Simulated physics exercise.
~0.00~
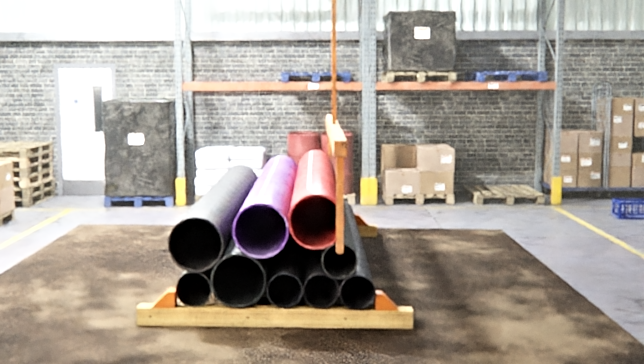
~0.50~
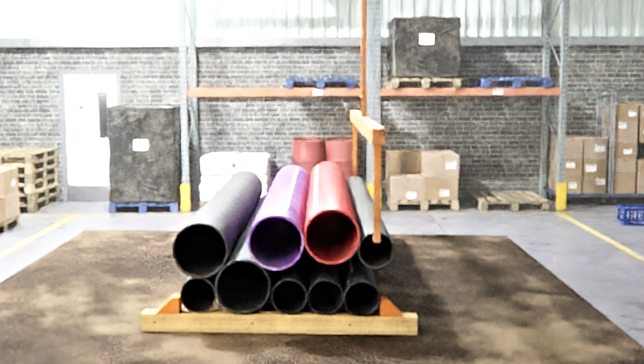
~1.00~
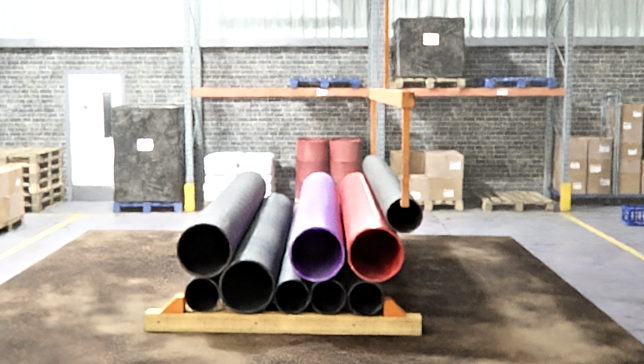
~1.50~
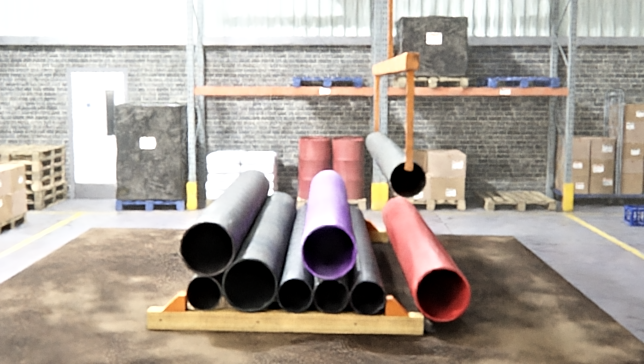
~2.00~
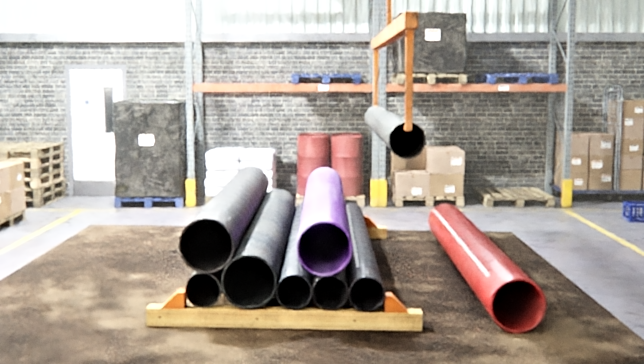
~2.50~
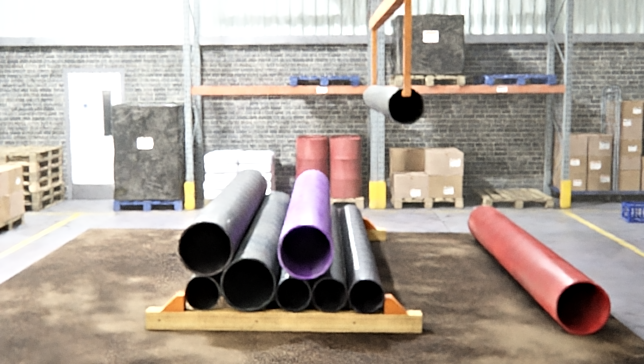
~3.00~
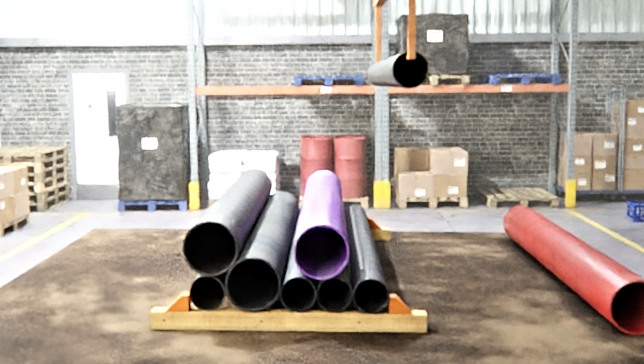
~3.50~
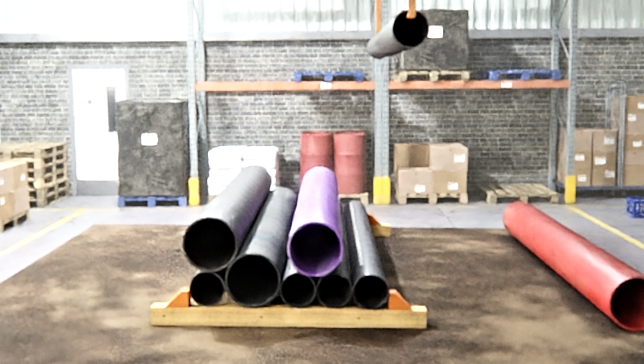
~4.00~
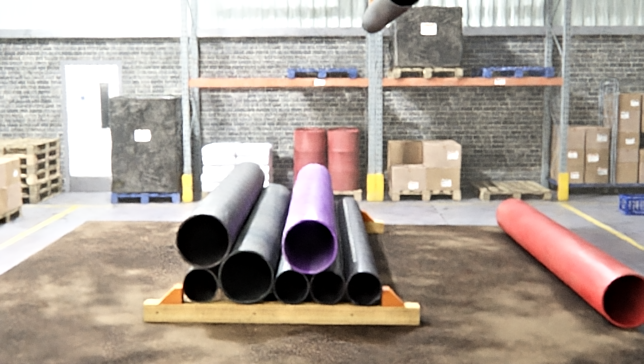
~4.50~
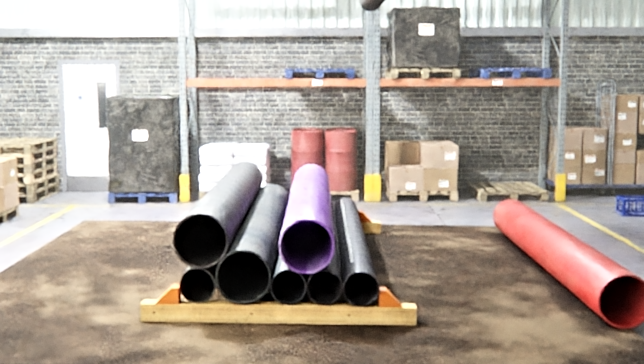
In a warehouse, an orange beam hoisting a black pipe from a stack, the purple pipe settling lower, the red rolling off right.
